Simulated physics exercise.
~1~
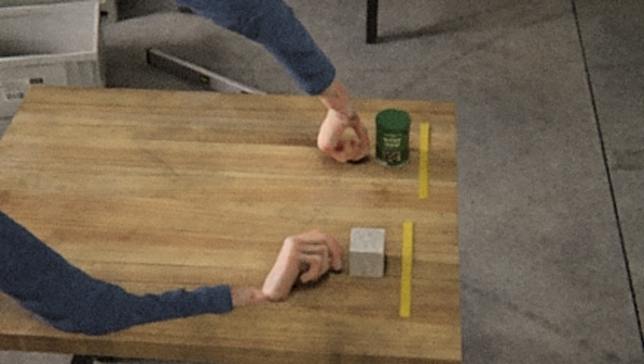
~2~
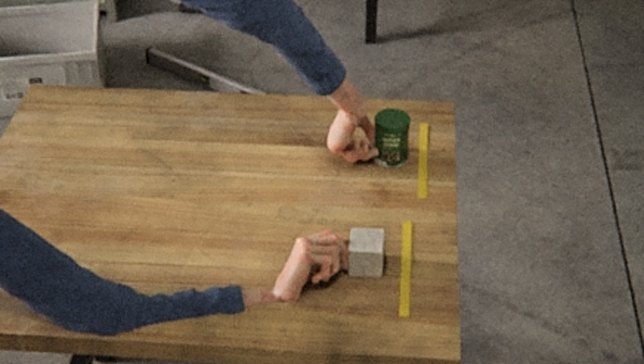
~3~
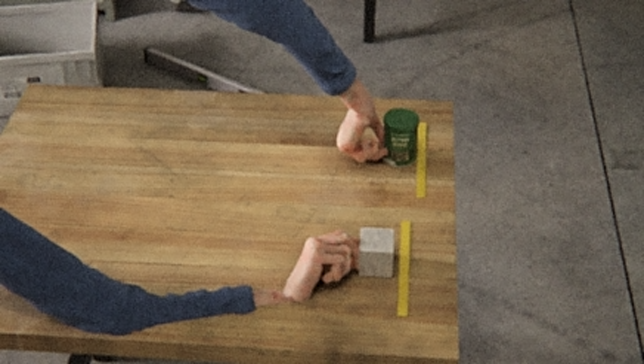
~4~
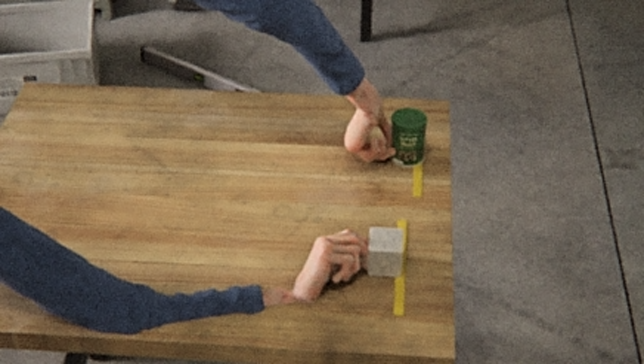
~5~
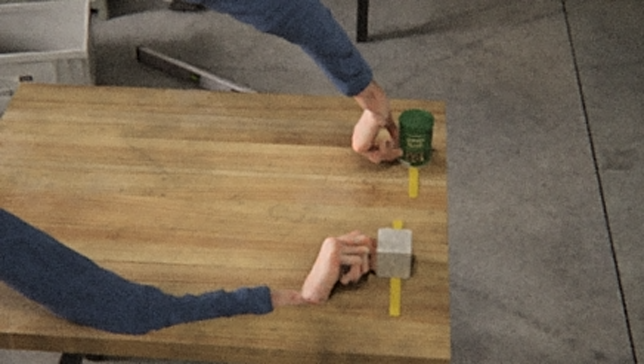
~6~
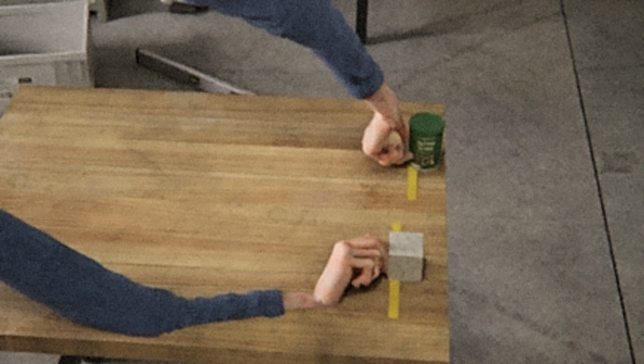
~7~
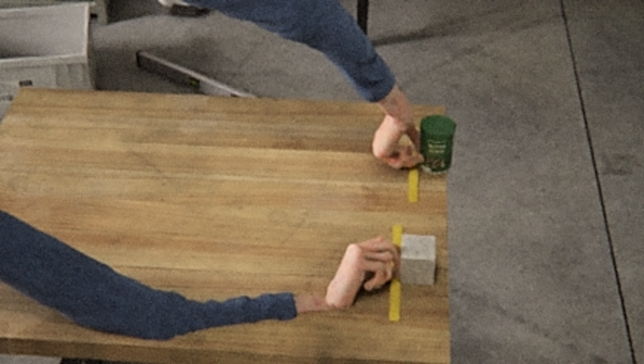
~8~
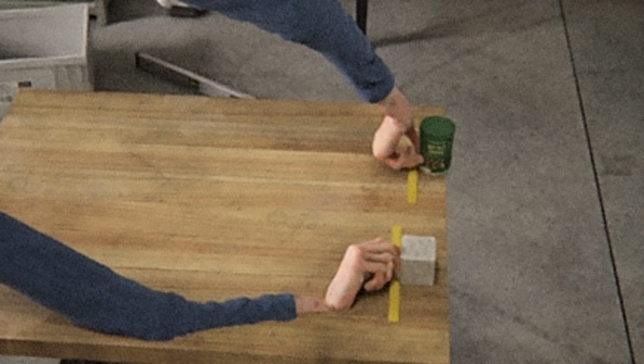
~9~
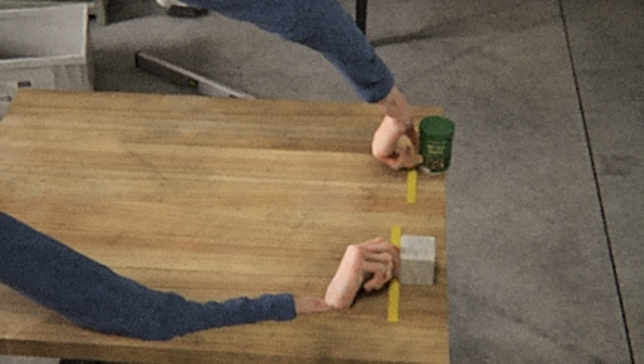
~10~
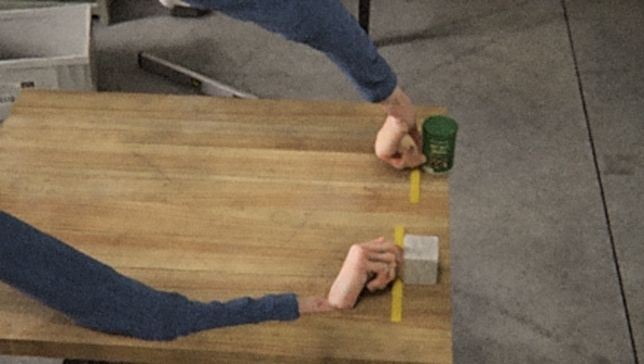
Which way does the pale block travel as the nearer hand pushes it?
The pale block moves to the right, across its yellow strip and toward the end of the table.
